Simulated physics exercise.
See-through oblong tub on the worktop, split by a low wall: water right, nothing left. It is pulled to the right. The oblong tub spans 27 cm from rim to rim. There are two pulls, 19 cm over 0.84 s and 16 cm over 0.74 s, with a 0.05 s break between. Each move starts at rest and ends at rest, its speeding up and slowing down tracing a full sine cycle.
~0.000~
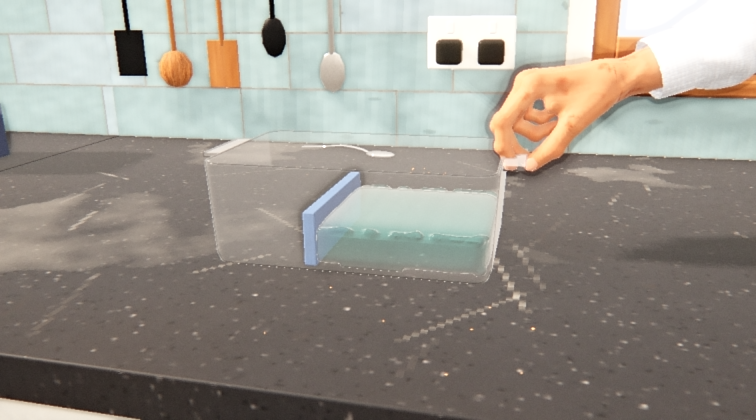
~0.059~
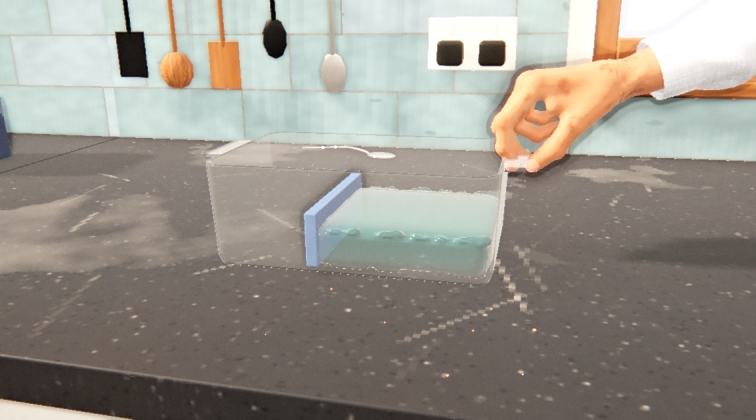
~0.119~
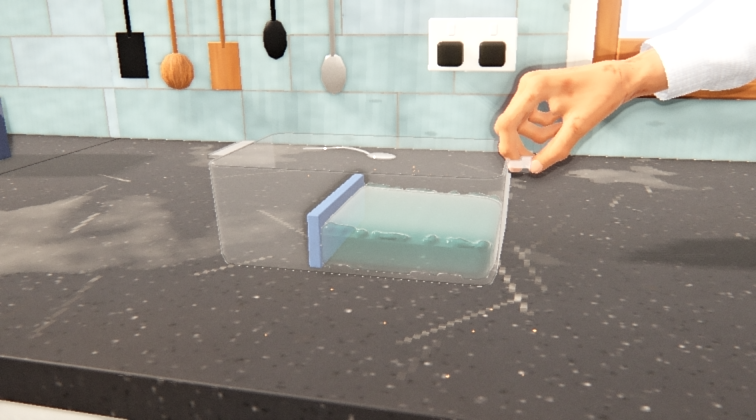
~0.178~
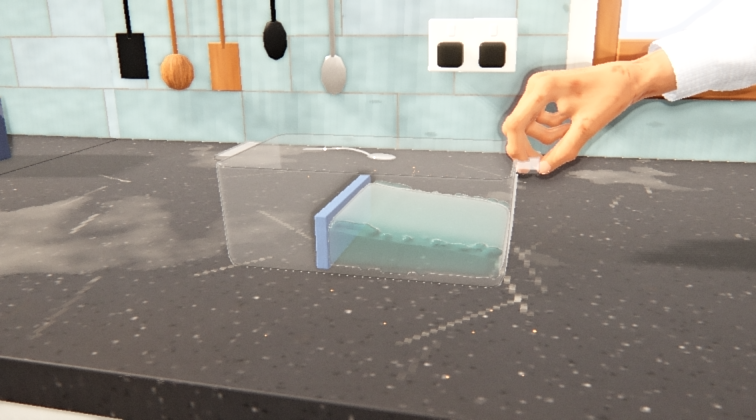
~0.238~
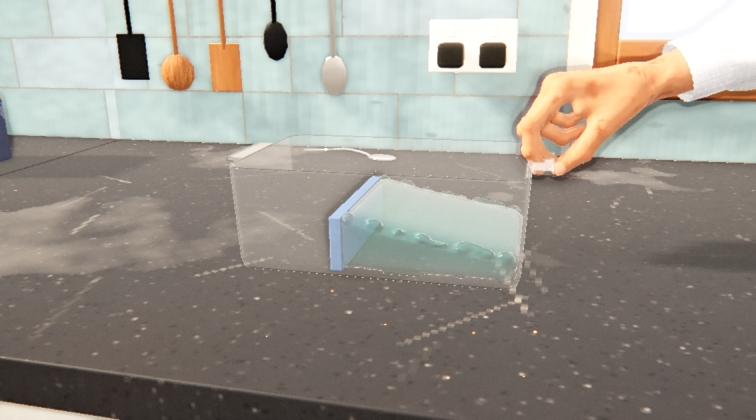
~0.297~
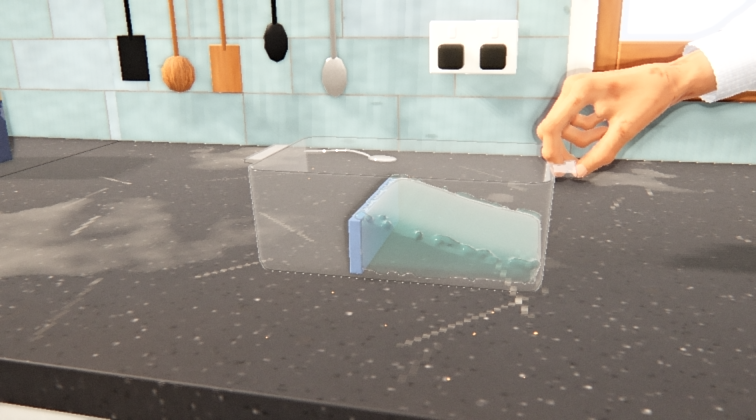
To begin with, a hand grips the right rim of a see-through oblong tub on a dark worktop, with level water to the right of a low blue divider. The hand then draws the tub a short way right, and the water's surface slants, higher by the divider and lower at the right.
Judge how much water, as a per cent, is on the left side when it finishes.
Around 11 per cent finishes there.
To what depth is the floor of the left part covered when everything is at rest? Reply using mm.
At rest it's around 8 mm deep.
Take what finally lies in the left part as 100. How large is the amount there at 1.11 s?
It works out to around 70 per cent.
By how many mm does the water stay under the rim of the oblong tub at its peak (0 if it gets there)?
25 mm.
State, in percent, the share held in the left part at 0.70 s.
About 2 per cent.
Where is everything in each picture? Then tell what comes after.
In the first frame, 0.0 cm from the start; oblong tub, level (342, 202) left, (497, 212) right, rim (504, 158); the top of the divider is at (310, 215).
In the second frame, 0.0 cm from the start; oblong tub, level (343, 203) left, (498, 214) right.
In the third frame, 0.3 cm from the start; oblong tub, level (345, 201) left, (501, 217) right.
In the fourth frame, 1.1 cm from the start; oblong tub, level (353, 198) left, (508, 222) right.
In the fifth frame, 2.4 cm from the start; oblong tub, level (364, 193) left, (522, 229) right.
In the sixth frame, 4.2 cm from the start; oblong tub, level (376, 192) left, (538, 234) right.
After 0.70 s it has gone 18 cm; 2 per cent is on the left side and 0 is out of the oblong tub.
After 1.11 s it has gone 21 cm; 7 per cent is on the left side and 0 is out of the oblong tub.
After 1.51 s it has gone 35 cm; 8 per cent is on the left side and 0 is out of the oblong tub.
After 1.92 s it has gone 35 cm; 10 per cent is on the left side and 0 is out of the oblong tub.
In the end 11 per cent is on the left side and 0 is out of the oblong tub.
